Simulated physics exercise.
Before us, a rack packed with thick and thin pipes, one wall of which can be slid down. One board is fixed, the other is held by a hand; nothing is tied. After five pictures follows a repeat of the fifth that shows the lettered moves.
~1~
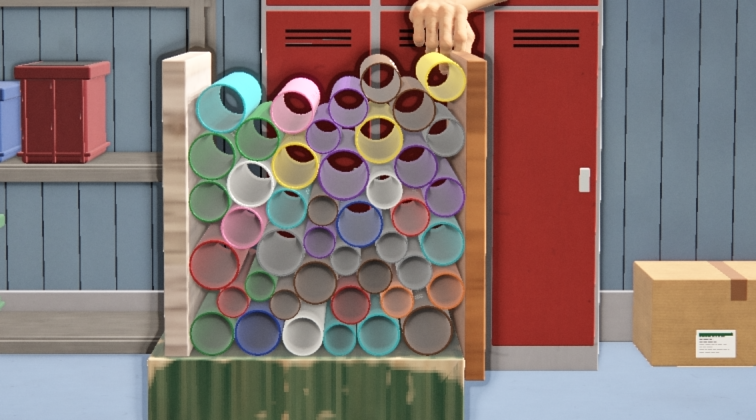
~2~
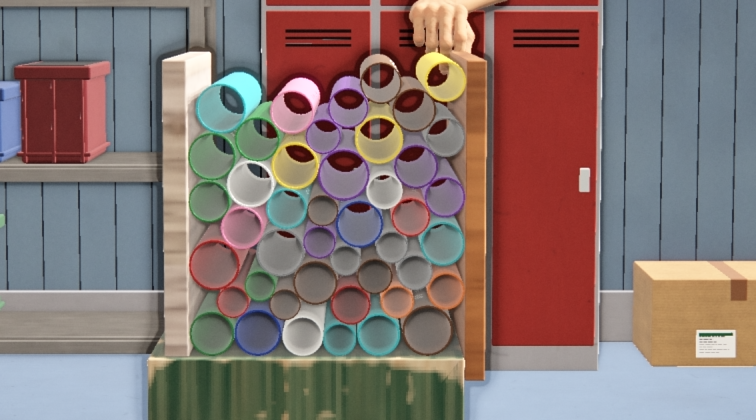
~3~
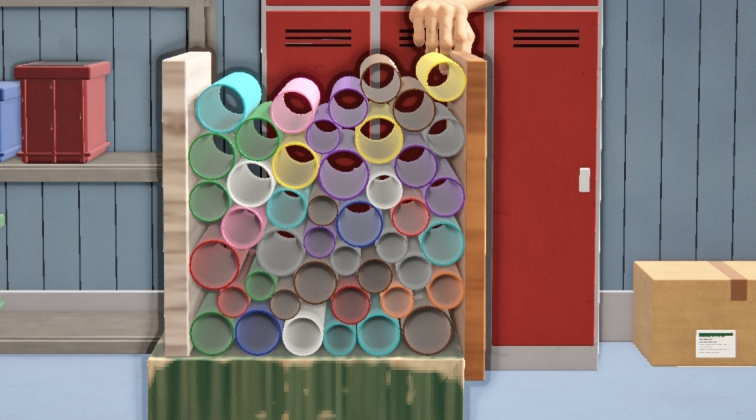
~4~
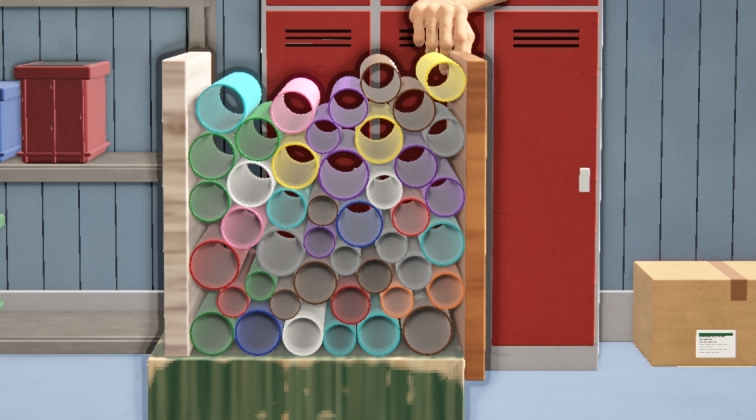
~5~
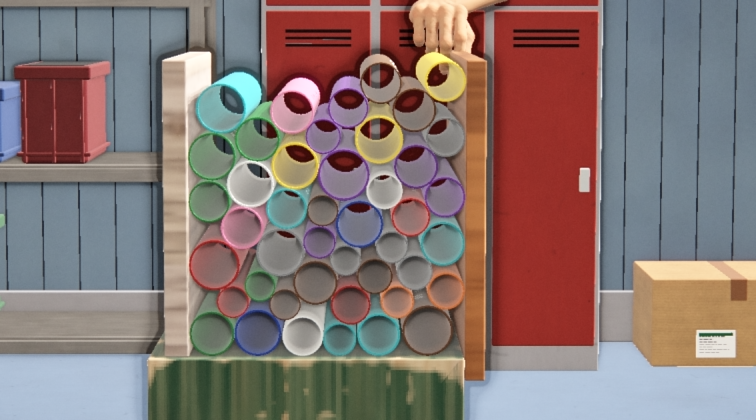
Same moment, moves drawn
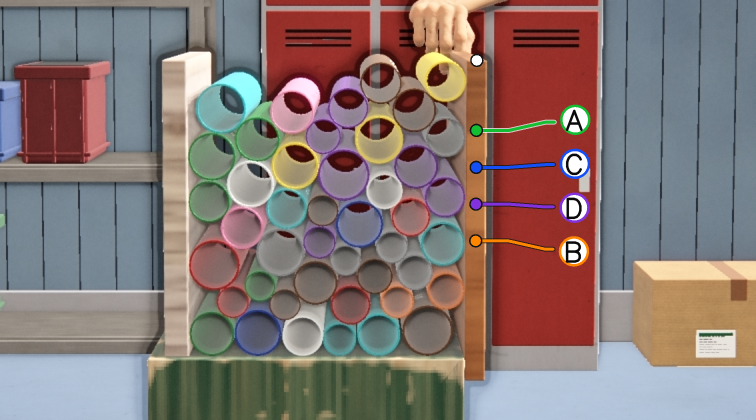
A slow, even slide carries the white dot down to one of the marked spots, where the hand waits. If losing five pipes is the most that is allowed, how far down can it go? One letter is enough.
No lower than D.
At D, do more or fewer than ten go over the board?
At D, fewer than ten.
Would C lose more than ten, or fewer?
At C, fewer than ten.
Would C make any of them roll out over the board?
Yes, at C.
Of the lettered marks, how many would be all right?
Three of them.
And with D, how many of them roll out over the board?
At D the number is four.
On the marked copy, A at (476, 130); B at (475, 241); C at (476, 167); D at (476, 204); the white dot at (477, 61).
Following D. Soon after the start, top of the board (466, 127).
Later, top of the board (465, 201).
In the end, top of the board (465, 203), four out over the board.
As for the rest, A one out over the board; B more than five out over the board; C one out over the board.
